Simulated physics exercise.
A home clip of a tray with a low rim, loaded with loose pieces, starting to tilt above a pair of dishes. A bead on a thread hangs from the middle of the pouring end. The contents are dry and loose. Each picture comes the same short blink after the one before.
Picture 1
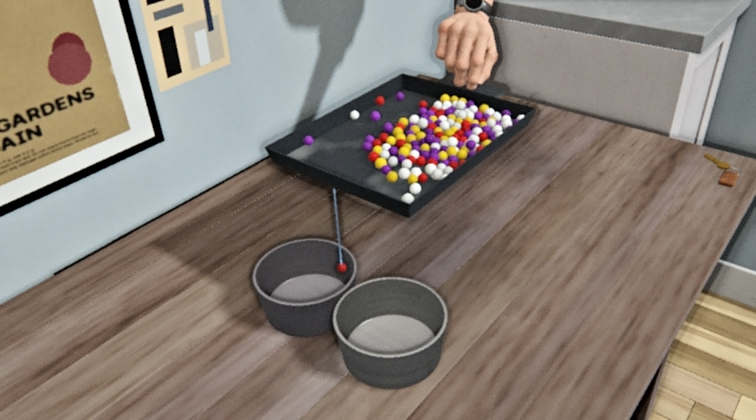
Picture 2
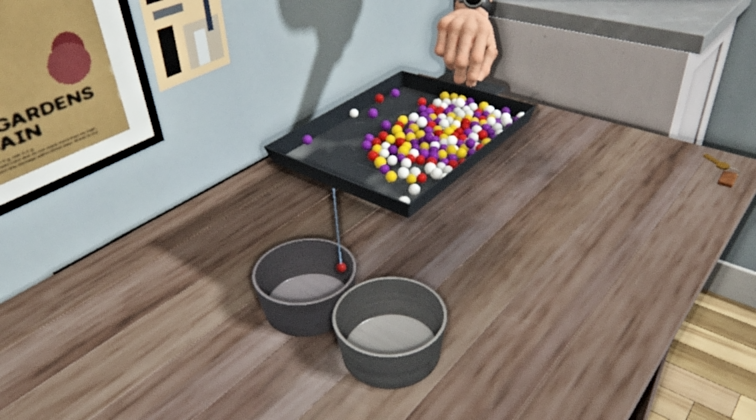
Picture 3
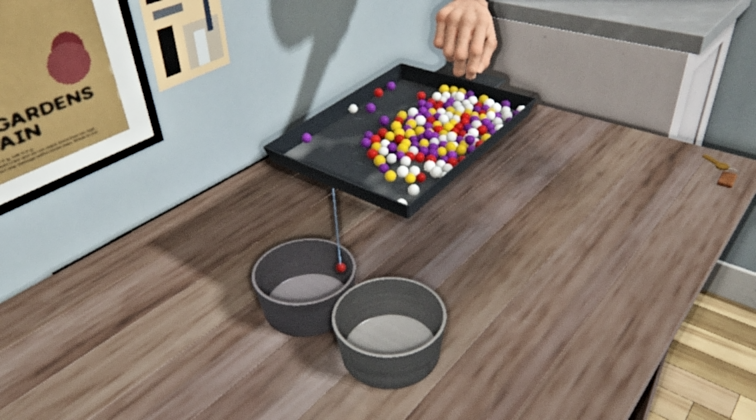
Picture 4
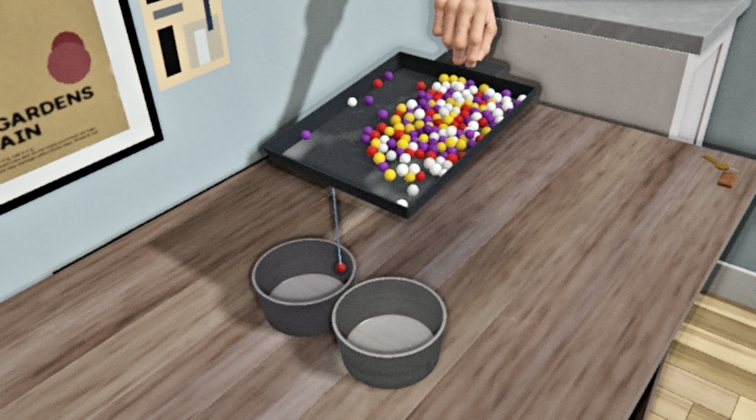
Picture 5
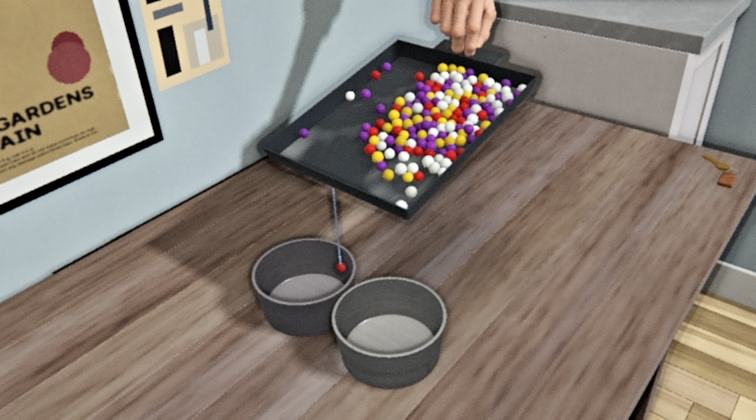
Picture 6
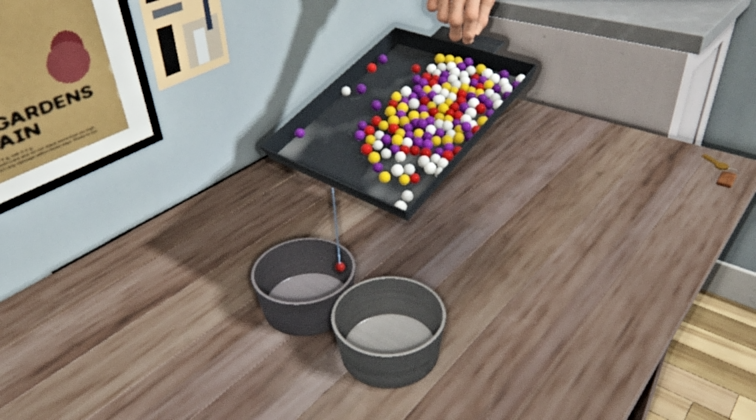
A hand at the far end of a dark tray of colourful round beads slowly raised that end, tilting the tray toward two grey dishes, while the beads shifted slightly within it.
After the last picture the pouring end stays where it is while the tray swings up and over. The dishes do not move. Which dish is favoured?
The right dish gets more.
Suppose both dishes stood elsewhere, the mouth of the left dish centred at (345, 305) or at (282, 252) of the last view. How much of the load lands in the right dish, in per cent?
The first gives 20 %, the second 40 %.
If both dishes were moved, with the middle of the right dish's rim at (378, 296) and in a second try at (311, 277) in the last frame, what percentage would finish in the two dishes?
In turn 30 and 30 in a hundred.
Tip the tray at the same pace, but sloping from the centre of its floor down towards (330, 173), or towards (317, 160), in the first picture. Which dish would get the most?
In turn: The left-hand dish; left.
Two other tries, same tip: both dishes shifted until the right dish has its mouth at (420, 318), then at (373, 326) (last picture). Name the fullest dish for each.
First right, then the right-hand dish.
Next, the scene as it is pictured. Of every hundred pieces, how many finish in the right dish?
Close to 60 per cent.
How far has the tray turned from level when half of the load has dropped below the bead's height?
At some 90 degrees.
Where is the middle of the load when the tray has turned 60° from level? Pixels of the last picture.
At about (363, 178).
Soon, tray tipped steeply; most on the tray; a stray few in the right dish; a stray few in the left dish; a small part in the air.
A while on, tray tipped right over; a small part on the tray; about half in the right dish; a small part in the left dish; about a quarter outside both; about a quarter in the air.
Towards the end, tray tipped past a quarter turn; about half in the right dish; a small part in the left dish; about a quarter outside both.
Finally, tray tipped past a quarter turn; about half in the right dish; a small part in the left dish; about a quarter outside both.
